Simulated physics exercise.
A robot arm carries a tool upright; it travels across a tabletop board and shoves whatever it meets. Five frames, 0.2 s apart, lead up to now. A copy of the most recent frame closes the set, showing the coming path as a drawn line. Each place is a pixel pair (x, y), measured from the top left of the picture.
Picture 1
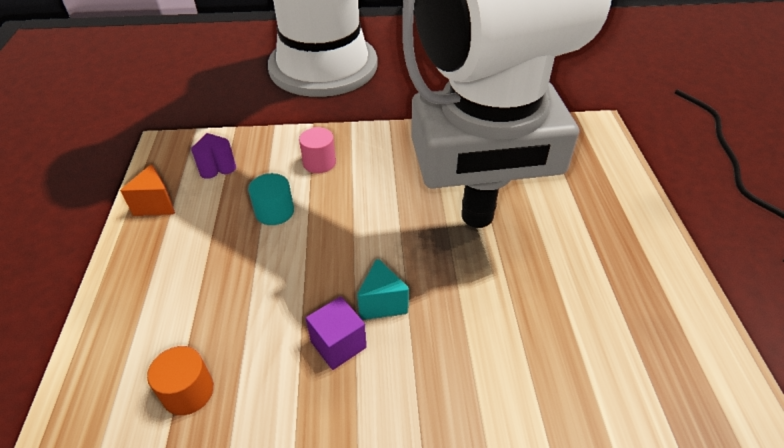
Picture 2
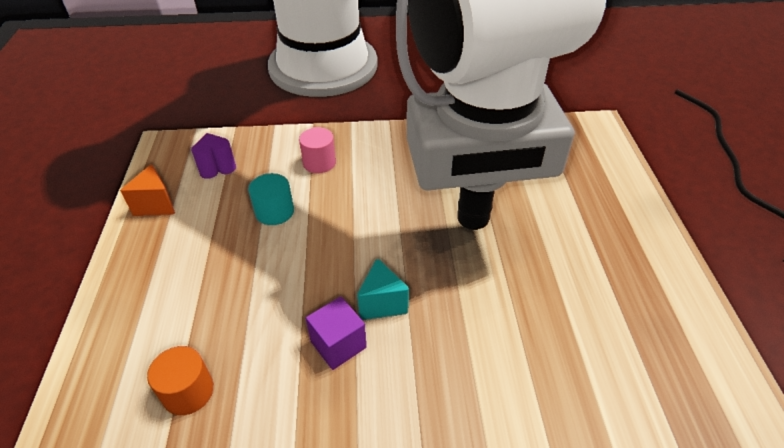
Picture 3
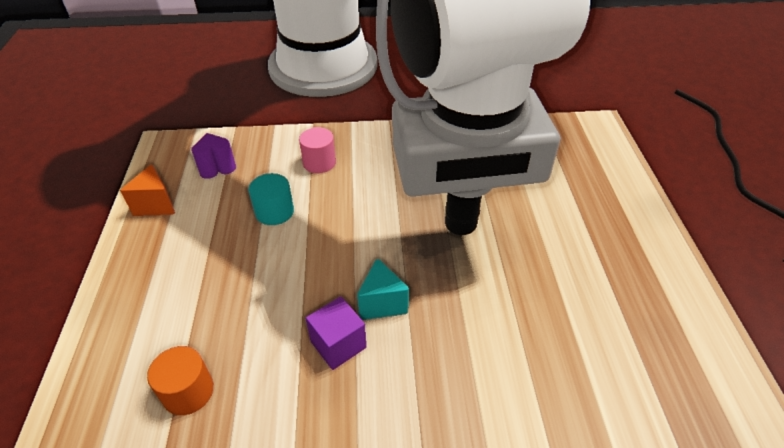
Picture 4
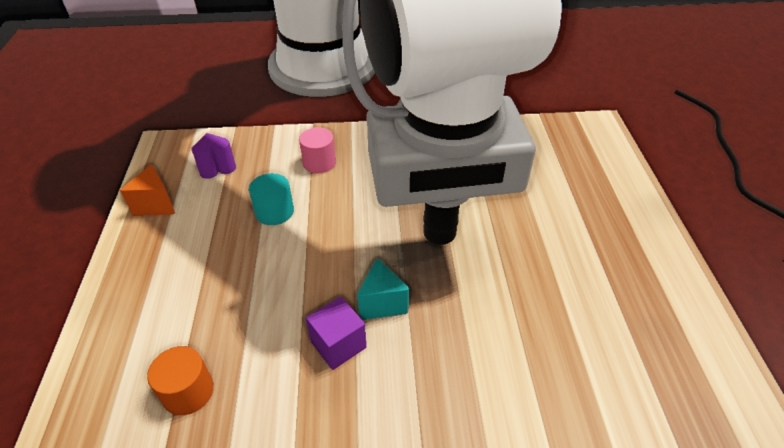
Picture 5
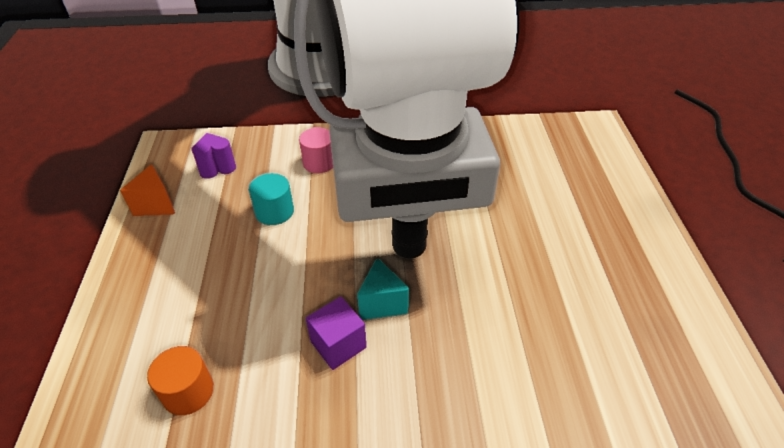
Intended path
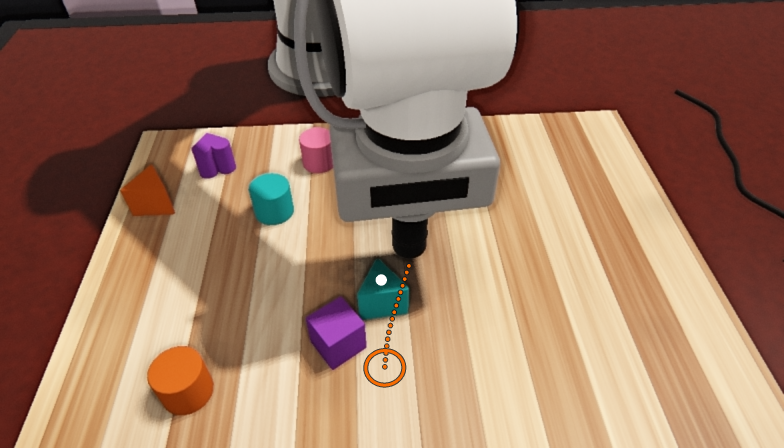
In the video, a robot arm with a black-tipped tool moves left and slightly toward the viewer above a striped wooden board, nearing a turquoise triangle beside a purple block, while all the colored blocks stay still.
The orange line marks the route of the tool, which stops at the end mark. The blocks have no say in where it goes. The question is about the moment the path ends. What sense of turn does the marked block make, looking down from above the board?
It is turned clockwise.
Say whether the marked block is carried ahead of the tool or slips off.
Slipped loose.
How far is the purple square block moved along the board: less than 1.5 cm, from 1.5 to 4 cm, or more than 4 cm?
Medium: 1.5 to 4 cm.
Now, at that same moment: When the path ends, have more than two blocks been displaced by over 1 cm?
No, I don't think so.
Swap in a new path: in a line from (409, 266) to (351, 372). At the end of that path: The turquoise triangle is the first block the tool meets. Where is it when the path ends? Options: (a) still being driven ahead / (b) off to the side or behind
a (still being driven ahead)
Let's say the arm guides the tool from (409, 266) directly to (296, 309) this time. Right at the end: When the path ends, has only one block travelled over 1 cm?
My answer is yes.
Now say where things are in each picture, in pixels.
Tool tip at (477, 218); block tops, purple square block at (335, 320); turquoise triangle at (381, 280), in the first picture.
Tool at (473, 219); blocks unchanged, in the second picture.
Tool at (461, 225); blocks unchanged, in the third picture.
Tool at (440, 234); blocks unchanged, in the fourth picture.
Tool at (409, 247); purple square block at (335, 320); turquoise triangle at (381, 280), in the fifth picture.
Path on the board, from (409, 266) over (394, 312) to (385, 367); the dot is on the turquoise triangle.
The first path, step by step. One third of the way, tool at (399, 278); turquoise triangle at (374, 291).
Two thirds of the way, tool at (389, 312); purple square block at (310, 337), turned 20° anticlockwise; turquoise triangle at (351, 318), turned 45° clockwise.
At the end, tool at (384, 350); purple square block at (307, 339), turned 20° anticlockwise; turquoise triangle at (349, 321), turned 45° clockwise.
